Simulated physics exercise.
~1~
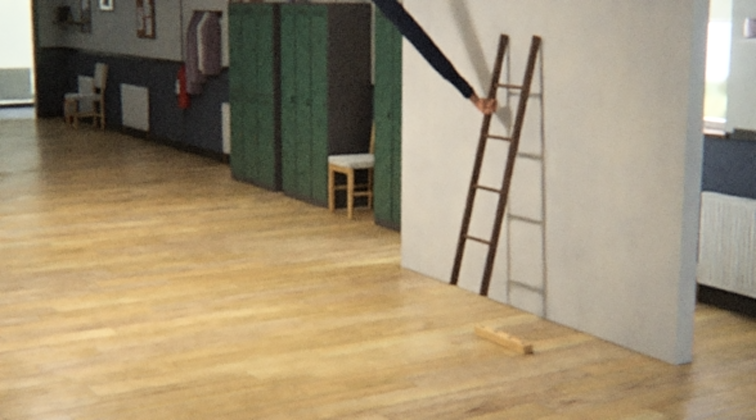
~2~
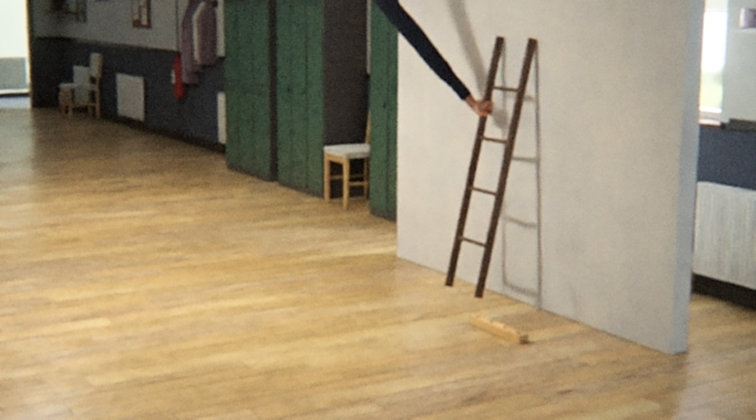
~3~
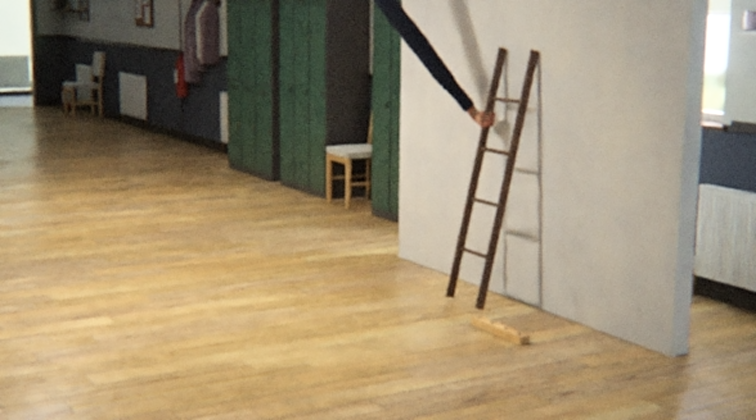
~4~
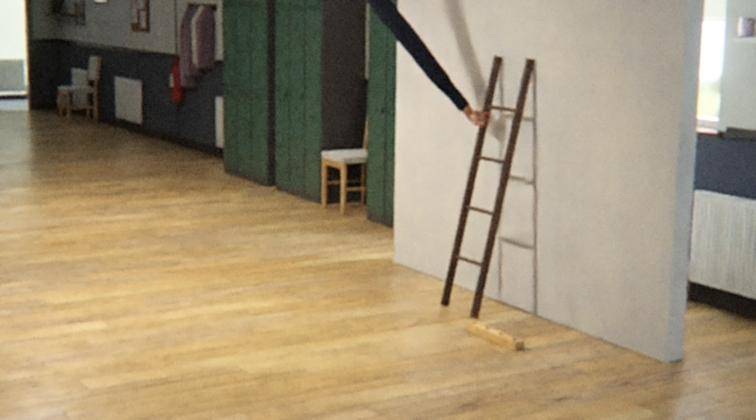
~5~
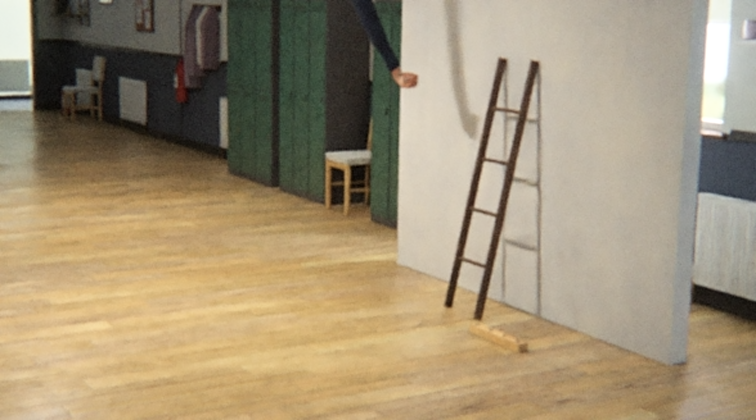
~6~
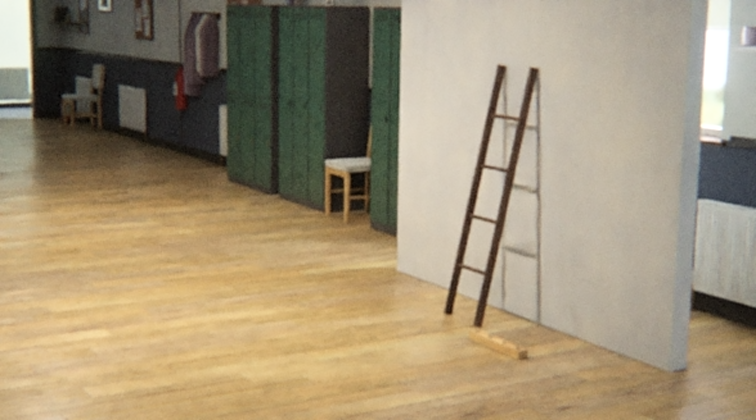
A dark brown ladder leans against a pale, free-standing wall at the right of a wide room with a wooden floor, seen from slightly above by a gently swaying camera. A short, light wooden batten lies on the floor near the ladder's feet, while green lockers, chairs and hanging coats line the far side to the left. A dark-sleeved arm reaches in from the top, gripping the ladder and lowering it a little. The hand then lets go and draws back up to the left, out of view. The ladder stays leaning against the wall, its feet by the batten.
